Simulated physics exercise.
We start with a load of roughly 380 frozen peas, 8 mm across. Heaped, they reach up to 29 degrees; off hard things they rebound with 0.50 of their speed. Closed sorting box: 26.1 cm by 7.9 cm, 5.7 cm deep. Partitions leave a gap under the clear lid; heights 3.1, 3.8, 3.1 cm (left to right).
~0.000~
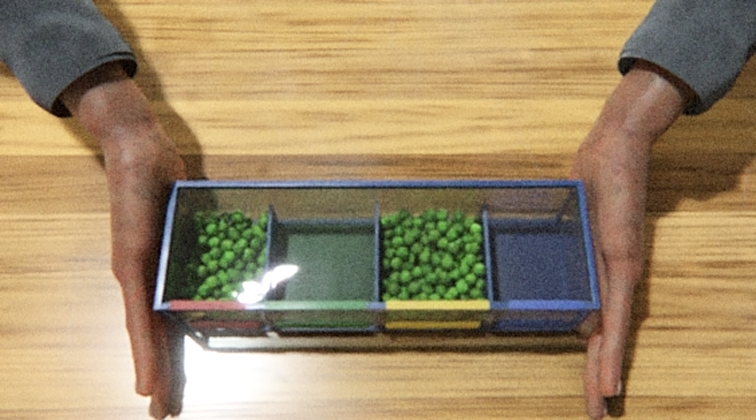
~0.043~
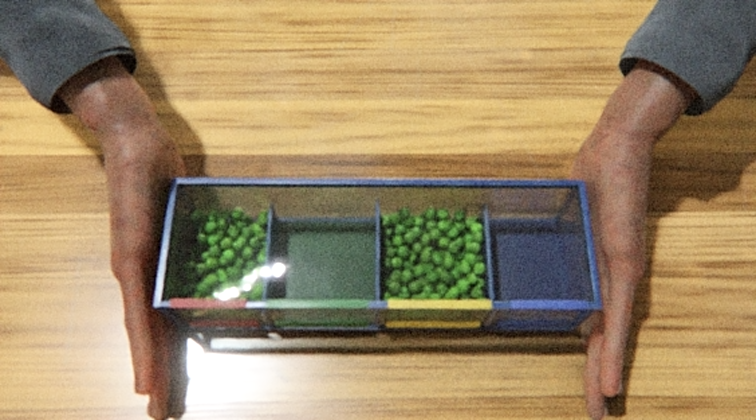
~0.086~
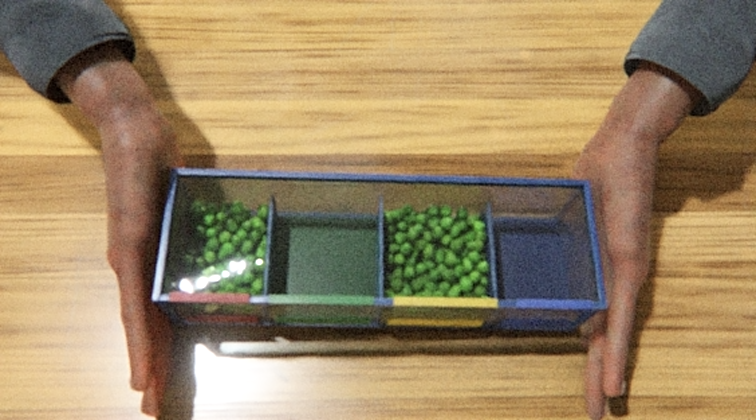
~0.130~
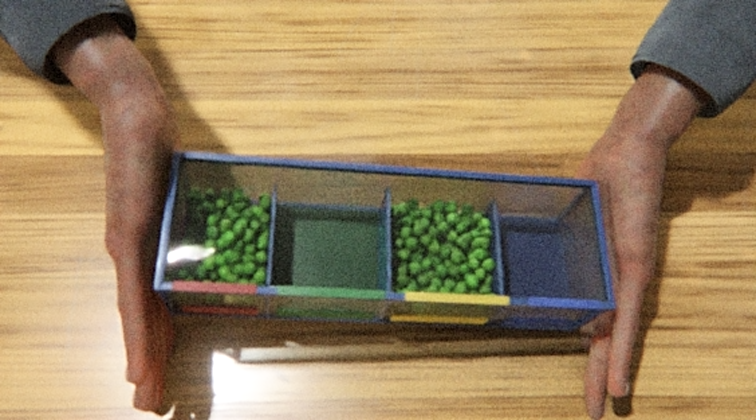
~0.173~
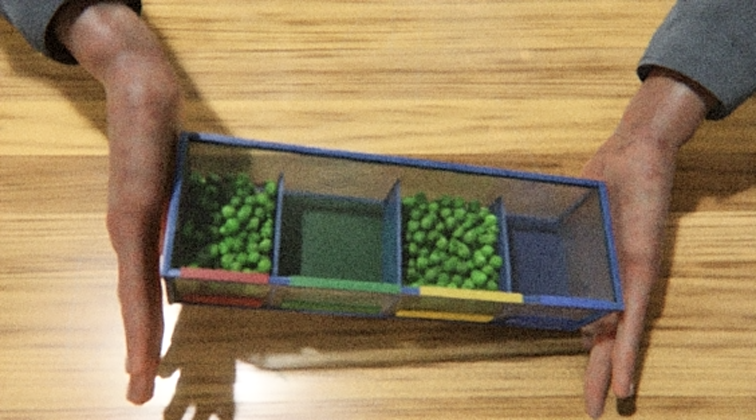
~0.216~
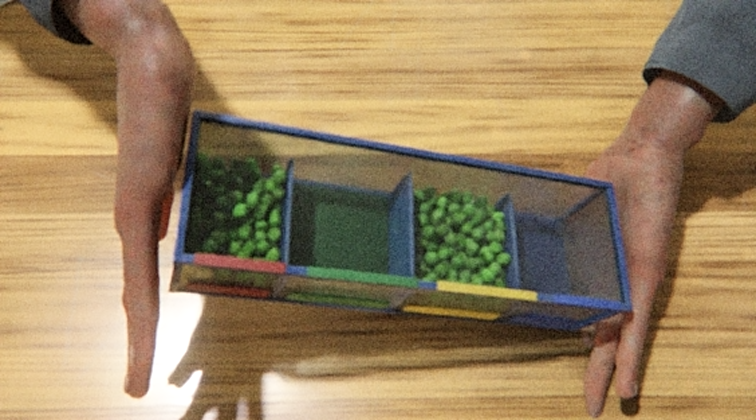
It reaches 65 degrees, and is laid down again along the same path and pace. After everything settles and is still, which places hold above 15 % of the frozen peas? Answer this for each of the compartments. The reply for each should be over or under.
For red compartment it is over, for blue compartment it is over, for green compartment it is under, for yellow compartment it is over.
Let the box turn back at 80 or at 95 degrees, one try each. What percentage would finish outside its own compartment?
Some 60 and 85 per cent.
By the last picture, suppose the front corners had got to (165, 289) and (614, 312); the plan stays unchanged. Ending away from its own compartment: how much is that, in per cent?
It would come to roughly 25 percent.
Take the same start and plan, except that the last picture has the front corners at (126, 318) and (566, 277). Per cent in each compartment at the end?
Final per cent - red: 40; blue: 0; green: 5; yellow: 55.
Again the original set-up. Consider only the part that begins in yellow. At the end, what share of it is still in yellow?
About 70 in a hundred.
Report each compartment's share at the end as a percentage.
Red 25, blue 20, green 10, yellow 45.
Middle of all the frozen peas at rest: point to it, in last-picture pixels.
Roughly (441, 269).
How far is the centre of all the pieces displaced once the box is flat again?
It moves around 4.0 centimetres.
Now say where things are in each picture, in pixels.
Box tilt 0 degrees, front corners at (162, 304) and (592, 303); red 40 %, yellow 60 %, in the first frame.
Box tilt 1 degrees, front corners at (162, 302) and (594, 303), in the second frame.
Box tilt 4 degrees, front corners at (161, 295) and (599, 303), lowest corner right front, in the third frame.
Box tilt 9 degrees, front corners at (163, 284) and (607, 304), lowest corner right front, in the fourth frame.
Box tilt 14 degrees, front corners at (170, 270) and (616, 304), lowest corner right front, in the fifth frame.
Box tilt 19 degrees, front corners at (182, 255) and (624, 305), lowest corner right front; red 40 %, yellow 60 %. Its pace works out near 125 degrees a second, in the sixth frame.
Then, at 0.70 s, tilt 63 degrees; red 30 %, blue 10 %, green 5 %, yellow 55 %.
After 1.02 s, tilt 26 degrees; red 25 %, blue 20 %, green 10 %, yellow 45 %.
After 1.44 s, tilt 0 degrees; red 25 %, blue 20 %, green 10 %, yellow 45 %.
In the end, at 2.1 s, red 25 %, blue 20 %, green 10 %, yellow 45 %.
